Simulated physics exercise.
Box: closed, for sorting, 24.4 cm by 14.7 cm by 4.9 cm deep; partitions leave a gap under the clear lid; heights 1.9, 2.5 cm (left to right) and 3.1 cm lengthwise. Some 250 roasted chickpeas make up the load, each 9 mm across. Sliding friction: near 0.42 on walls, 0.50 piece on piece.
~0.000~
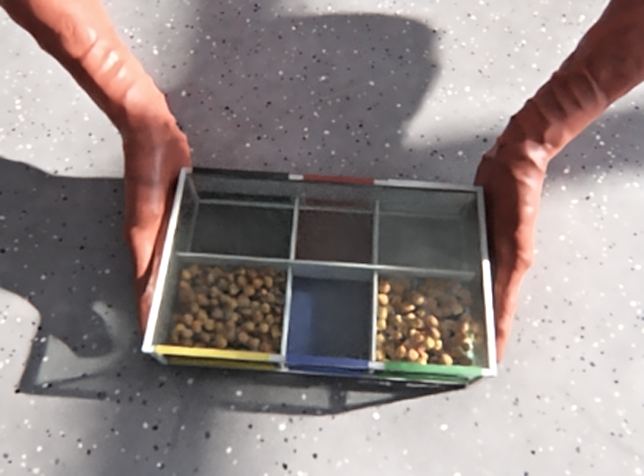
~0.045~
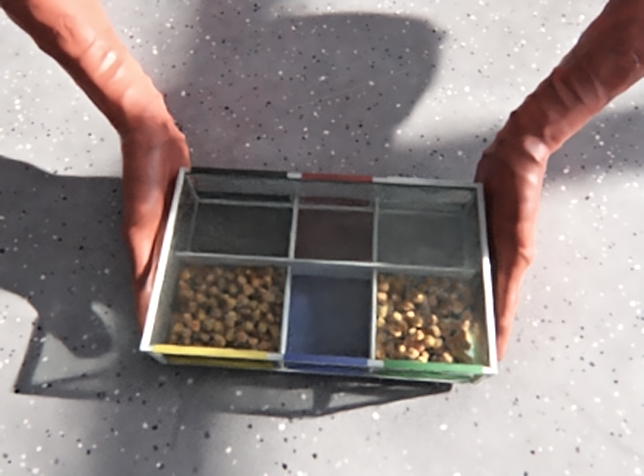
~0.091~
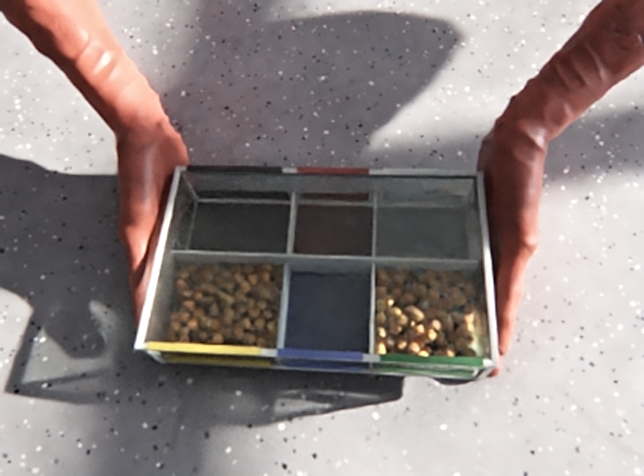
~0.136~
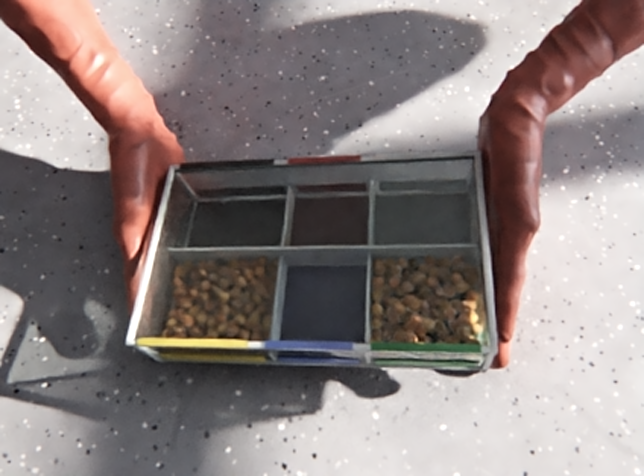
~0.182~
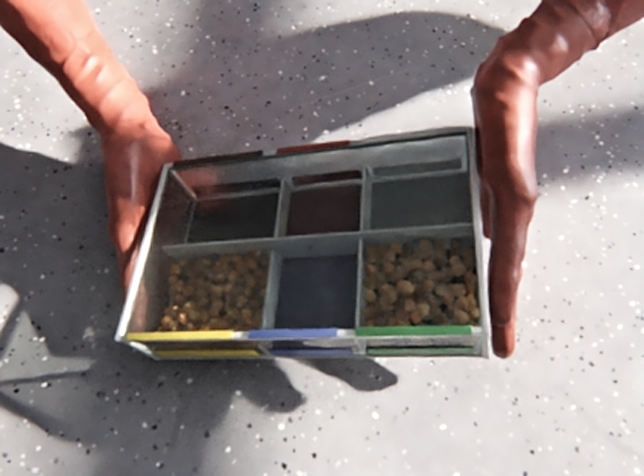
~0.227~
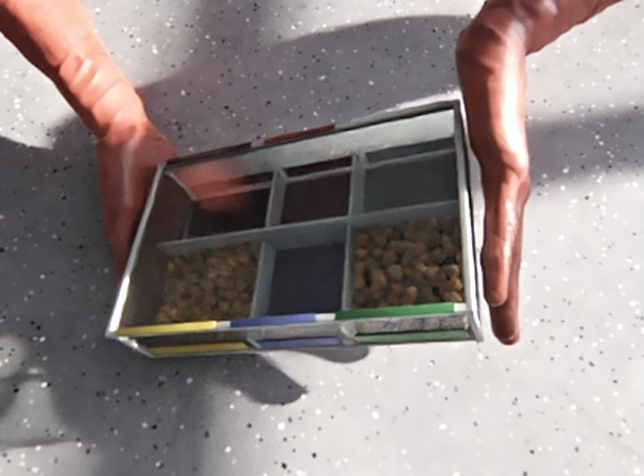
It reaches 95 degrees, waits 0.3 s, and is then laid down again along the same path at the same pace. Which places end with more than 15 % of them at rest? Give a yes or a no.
Red - no; blue - no; green - no; yellow - yes; white - no; black - yes.
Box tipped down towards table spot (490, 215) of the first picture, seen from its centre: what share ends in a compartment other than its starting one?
My best guess is some 60 per cent.
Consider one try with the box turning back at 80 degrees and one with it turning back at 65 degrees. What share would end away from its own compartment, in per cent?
35 % and 15 %.
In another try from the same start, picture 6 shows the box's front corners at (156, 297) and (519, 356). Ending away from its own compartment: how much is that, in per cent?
Then around 50 percent would end up out of place.
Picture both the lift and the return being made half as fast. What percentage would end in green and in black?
I'd say green 5 percent, black 25 percent.
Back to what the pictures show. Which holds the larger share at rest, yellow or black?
Go with yellow, that one ends with more.
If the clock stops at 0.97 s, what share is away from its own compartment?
Around 40 in a hundred.
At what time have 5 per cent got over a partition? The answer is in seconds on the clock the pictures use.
Note: T close to 0.75 s.
Then, at 0.97 s, tilt 95 degrees; blue 5 %, green 10 %, yellow 65 %, black 15 %.
Then, at 1.46 s, tilt 50 degrees; green 5 %, yellow 70 %, black 25 %.
Then, at 2.02 s, tilt 0 degrees; green 5 %, yellow 70 %, black 25 %.
By 2.5 s all is still; red 0 %, blue 0 %, green 5 %, yellow 70 %, white 0 %, black 25 %.
